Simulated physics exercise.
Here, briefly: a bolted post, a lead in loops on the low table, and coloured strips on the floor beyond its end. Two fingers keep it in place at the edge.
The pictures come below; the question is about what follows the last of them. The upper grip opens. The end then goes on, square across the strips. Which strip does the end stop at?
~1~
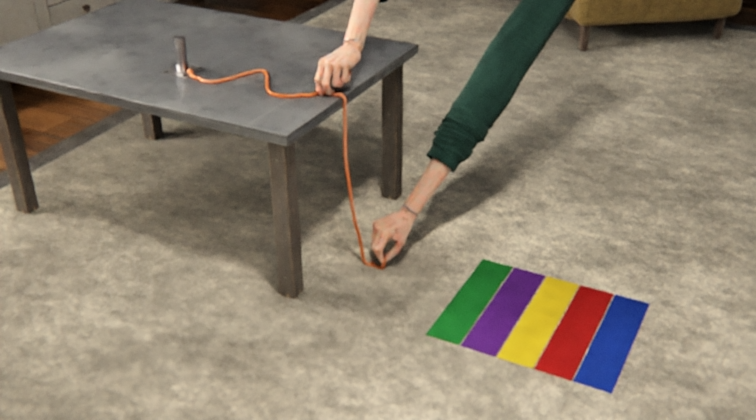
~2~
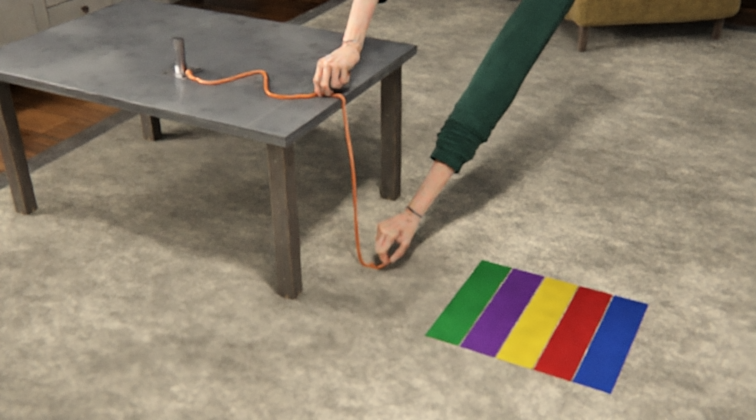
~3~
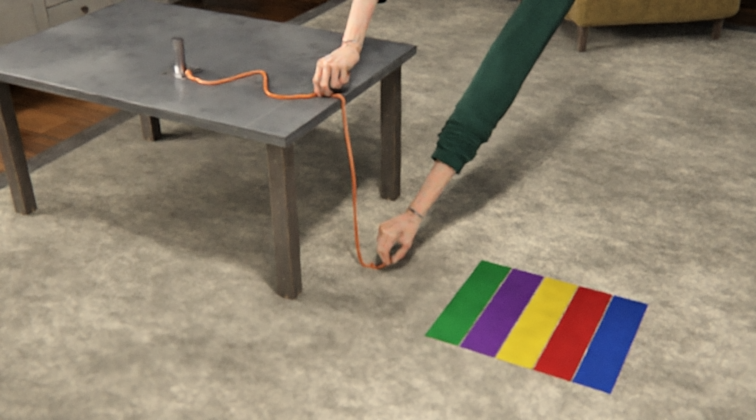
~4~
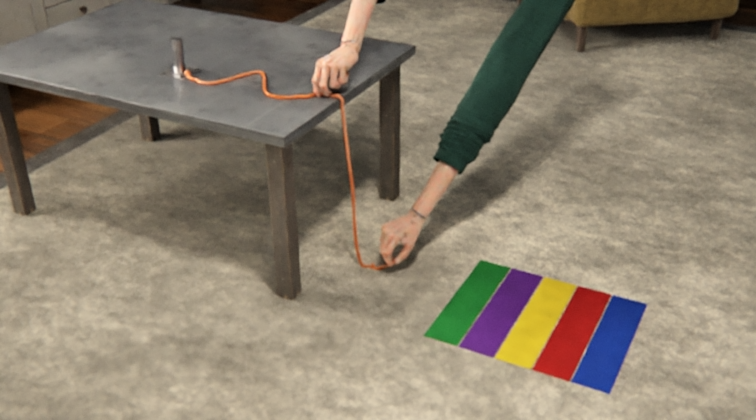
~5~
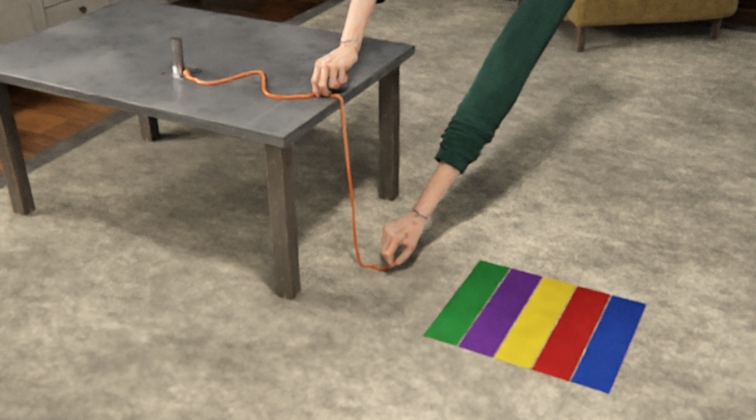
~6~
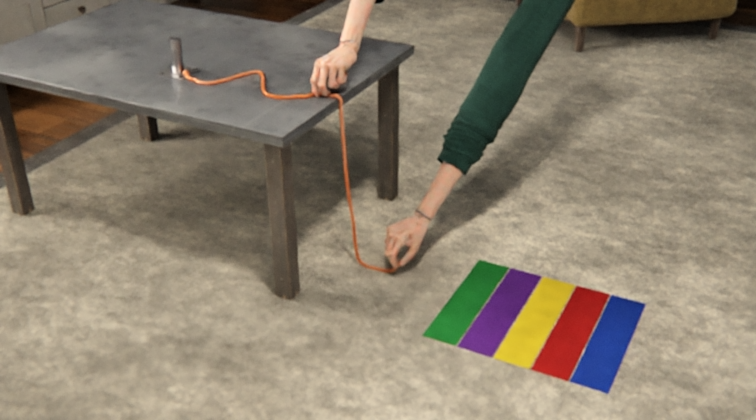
The red one.
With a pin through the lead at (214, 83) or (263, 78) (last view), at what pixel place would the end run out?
Try one gives about (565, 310); try two, about (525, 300).
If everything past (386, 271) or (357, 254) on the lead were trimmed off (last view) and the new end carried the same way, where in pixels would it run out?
Taking them in turn, near (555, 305) and near (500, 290).
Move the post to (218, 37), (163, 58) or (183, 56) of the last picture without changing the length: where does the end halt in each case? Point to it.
Places per try: (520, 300); (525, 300); (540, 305).
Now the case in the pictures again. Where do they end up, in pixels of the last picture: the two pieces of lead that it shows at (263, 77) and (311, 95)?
The first one ends up at (286, 89) and the second one at (369, 128).
Early on, end near (503, 293); over purple.
Midway, end near (548, 306); over yellow.
At the end of the slack, end near (576, 314); over red. It gets as far as the red strip.
